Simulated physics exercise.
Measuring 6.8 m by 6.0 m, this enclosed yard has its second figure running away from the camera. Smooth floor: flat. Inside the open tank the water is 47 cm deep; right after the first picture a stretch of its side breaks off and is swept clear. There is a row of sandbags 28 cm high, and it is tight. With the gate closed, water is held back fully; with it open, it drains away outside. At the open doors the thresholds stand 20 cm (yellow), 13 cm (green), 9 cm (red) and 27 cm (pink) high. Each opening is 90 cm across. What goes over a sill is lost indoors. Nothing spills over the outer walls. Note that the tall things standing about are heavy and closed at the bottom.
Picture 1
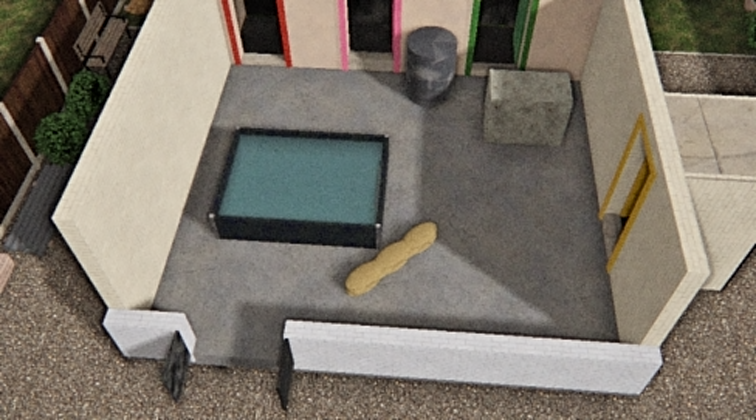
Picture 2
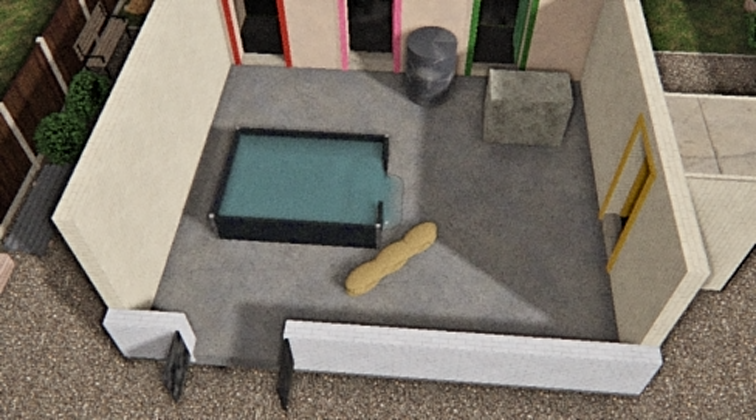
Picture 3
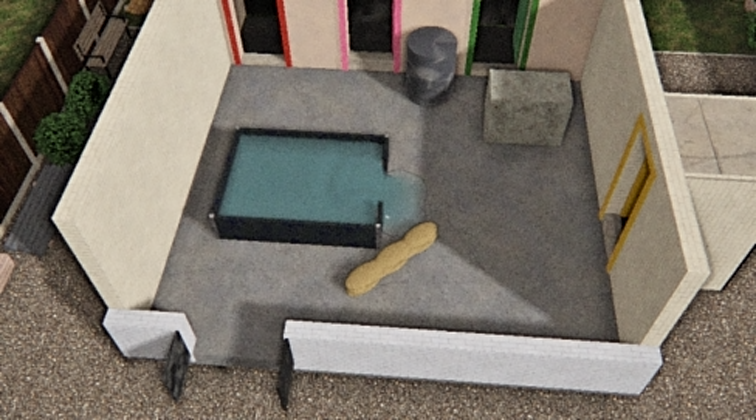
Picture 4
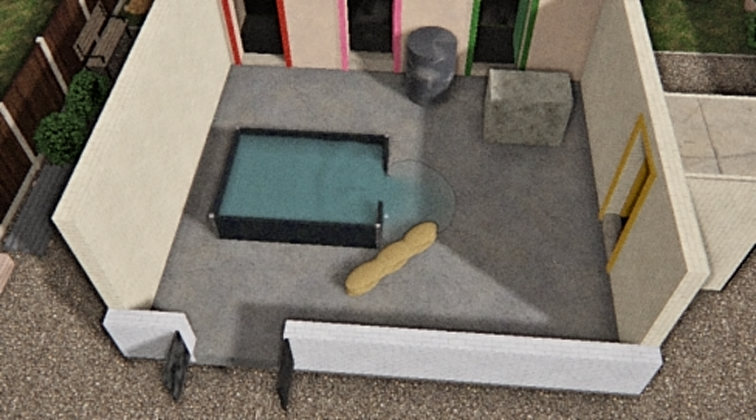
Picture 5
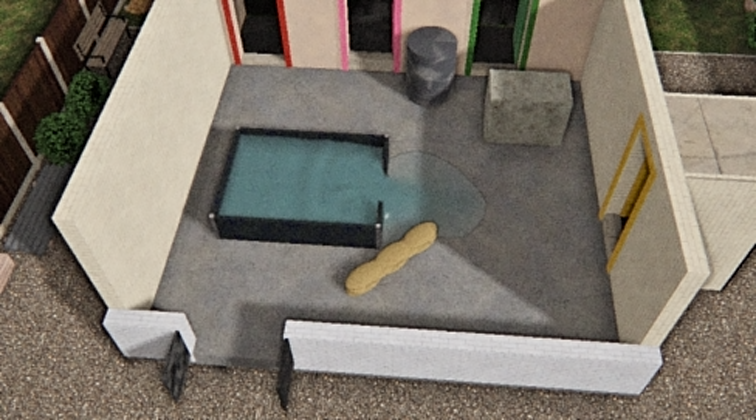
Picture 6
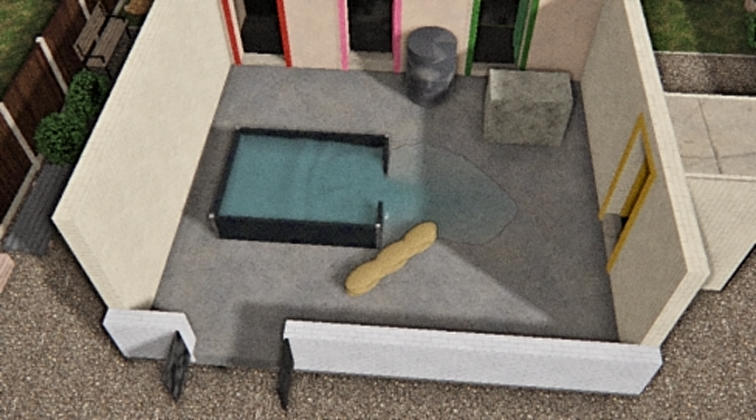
In a walled yard, water pours through a tank's broken right side and spreads across the floor.
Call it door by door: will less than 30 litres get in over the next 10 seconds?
Yellow door - yes, less; green door - yes, less; red door - yes, less; pink door - yes, less.
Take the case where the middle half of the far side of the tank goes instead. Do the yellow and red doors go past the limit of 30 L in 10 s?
Door yellow stays within, door red goes beyond.
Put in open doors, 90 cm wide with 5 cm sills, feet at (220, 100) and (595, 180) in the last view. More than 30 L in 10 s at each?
Door 1: Limit not reached; door 2: Limit broken.
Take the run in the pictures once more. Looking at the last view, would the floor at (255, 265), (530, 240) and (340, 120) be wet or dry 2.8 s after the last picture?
Untouched, submerged, untouched.
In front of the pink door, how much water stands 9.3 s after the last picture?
Close to 1.5 cm of depth.
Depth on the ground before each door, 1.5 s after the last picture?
Centimetres: Yellow 16 / green 0 / red 0 / pink 0.
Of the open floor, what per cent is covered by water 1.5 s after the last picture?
About 30 per cent.
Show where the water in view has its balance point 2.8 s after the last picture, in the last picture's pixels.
Balance point at about (408, 197).
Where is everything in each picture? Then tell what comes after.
In the first frame, the open tank at (304, 178) is whole and still, 47 cm deep.
In the second frame, the front is at (390, 226), 0.5 m from the gap at (381, 195); 0.2 m2 of floor is under water; 47 cm left at the back of the open tank.
In the third frame, the front is at (416, 225), 0.8 m from the gap at (381, 196); 0.6 m2 of floor is under water; 47 cm left at the back of the open tank.
In the fourth frame, the front is at (450, 212), 1.2 m from the gap at (381, 196); 1.3 m2 of floor is under water; 47 cm left at the back of the open tank.
In the fifth frame, the front is at (479, 214), 1.6 m from the gap at (381, 195); 2.1 m2 of floor is under water; 47 cm left at the back of the open tank.
In the sixth frame, water pours out at (381, 195) and has run 2.2 m, to (512, 210); typically 4 cm deep outside, 47 cm at the open tank's back.
Then, 0.7 s after the last picture water covers 20 % of the floor and is deepest (25 cm) near (392, 203); yellow door 6 cm at the sill, 0 L in, green door not reached, red door not reached, pink door not reached.
Then, 1.5 s after the last picture water covers 30 % of the floor and is deepest (24 cm) near (392, 203); yellow door 16 cm at the sill, 0 L in, green door not reached, red door not reached, pink door not reached.
Then, 2.8 s after the last picture water covers 35 % of the floor and is deepest (20 cm) near (567, 205); yellow door 17 cm at the sill, 0 L in, green door 5 cm at the sill, 0 L in, red door not reached, pink door not reached.
Then, 5.3 s after the last picture water covers 55 % of the floor and is deepest (13 cm) near (611, 368); yellow door 11 cm at the sill, 0 L in, green door 6 cm at the sill, 0 L in, red door not reached, pink door 1 cm at the sill, 0 L in.
Then, 9.3 s after the last picture water covers 90 % of the floor and is deepest (10 cm) near (354, 349); yellow door 10 cm at the sill, 0 L in, green door 6 cm at the sill, 0 L in, red door not reached, pink door 2 cm at the sill, 0 L in.
